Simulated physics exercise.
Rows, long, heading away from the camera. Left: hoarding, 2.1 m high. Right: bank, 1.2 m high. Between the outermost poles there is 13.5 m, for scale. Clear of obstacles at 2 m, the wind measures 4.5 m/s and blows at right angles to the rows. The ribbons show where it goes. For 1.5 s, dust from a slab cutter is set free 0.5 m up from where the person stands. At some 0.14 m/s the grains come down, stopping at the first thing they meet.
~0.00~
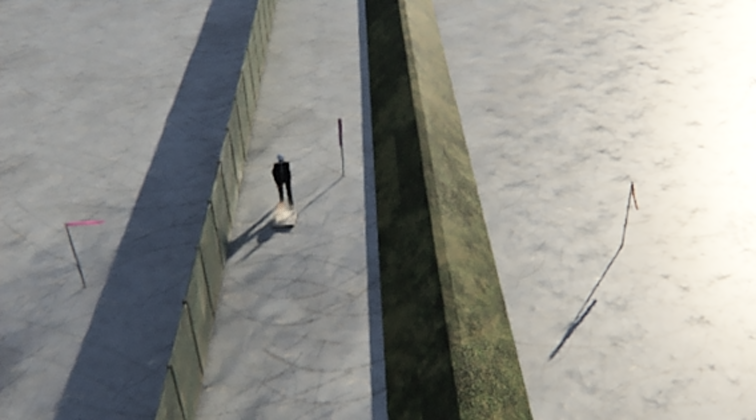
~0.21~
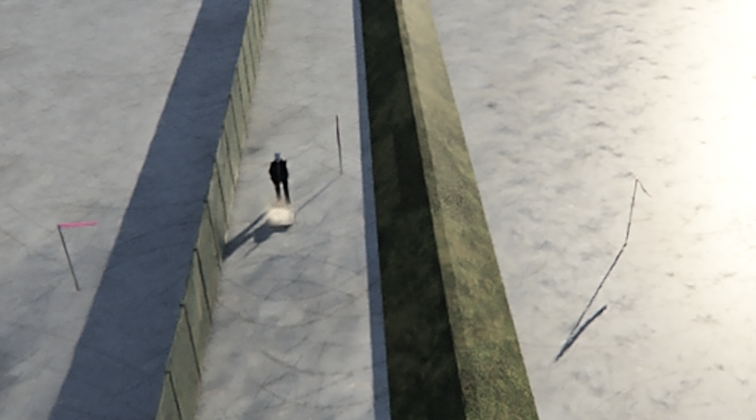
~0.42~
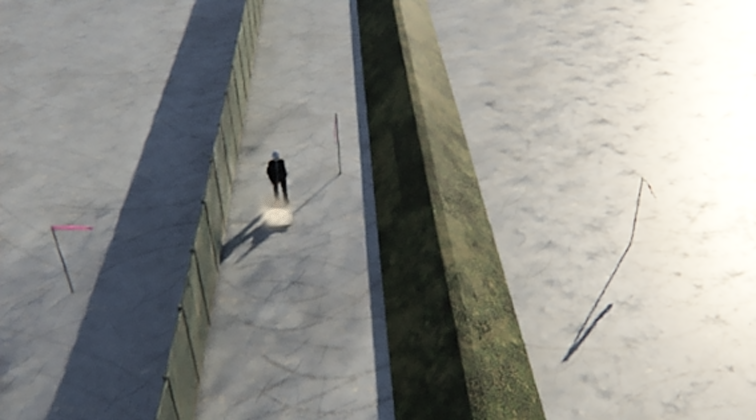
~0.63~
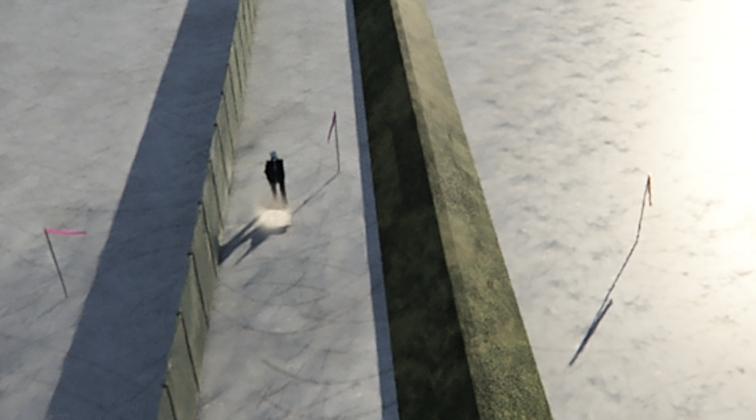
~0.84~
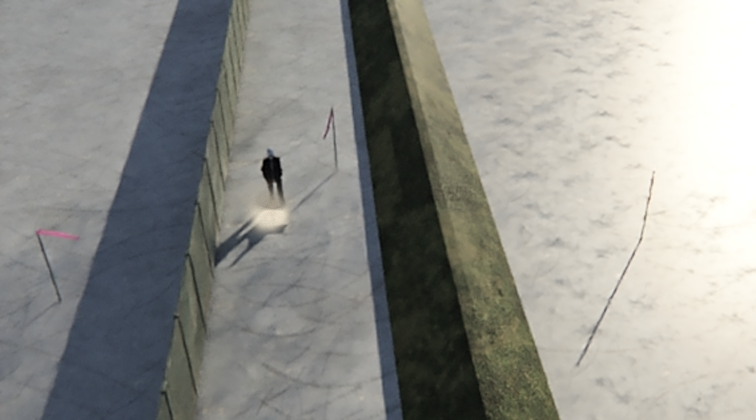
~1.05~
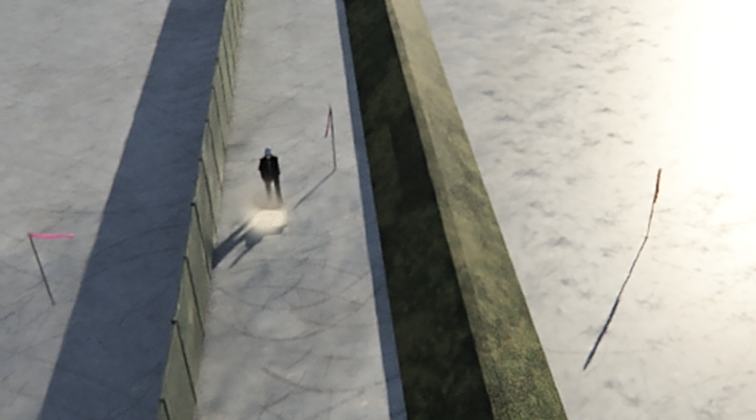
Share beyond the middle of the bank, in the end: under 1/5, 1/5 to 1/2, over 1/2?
1/5 to 1/2.
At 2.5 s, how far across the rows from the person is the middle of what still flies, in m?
Reading: Near 0.5 m.
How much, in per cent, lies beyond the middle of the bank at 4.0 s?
0 per cent, roughly.
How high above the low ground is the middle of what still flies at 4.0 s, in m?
0.8 m.
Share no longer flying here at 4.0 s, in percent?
It comes to around 25 %.
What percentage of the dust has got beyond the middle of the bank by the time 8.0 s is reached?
I'd say roughly 10 %.
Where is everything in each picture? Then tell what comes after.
The left ribbon ends at (105, 222), leaning 90 degrees to the right, the dust in the air spans x = 275 to 290 around y = 210 and it comes from (284, 216), in the first frame.
The dust in the air spans x = 270 to 285 around y = 210, in the second frame.
The dust in the air spans x = 265 to 285 around y = 210 and the top of the bank crosses (432, 178), in the third frame.
The left ribbon ends at (87, 233), leaning 85 degrees to the right and the dust in the air spans x = 260 to 285 around y = 210, in the fourth frame.
The dust in the air spans x = 255 to 280 around y = 210, in the fifth frame.
The inner ribbon ends at (325, 138), leaning 15 degrees to the left, the dust in the air spans x = 250 to 280 around y = 210 and the top of the bank crosses (435, 173), in the sixth frame.
After 2.5 s, 10 % is no longer flying here, and 0 % is beyond the bank; the middle of what still flies is 0.5 m above the low ground, near (257, 212).
After 4.0 s, 26 % is no longer flying here, and 0 % is beyond the bank; the middle of what still flies is 0.7 m above the low ground, near (247, 205).
After 8.0 s, 52 % is no longer flying here, and 8 % is beyond the bank; the middle of what still flies is 1.7 m above the low ground, near (254, 172).
After 20.0 s, 84 % is no longer flying here, and 26 % is beyond the bank; the middle of what still flies is 1.8 m above the low ground, near (612, 145).
After 45.0 s, 100 % is no longer flying here, and 28 % is beyond the bank.
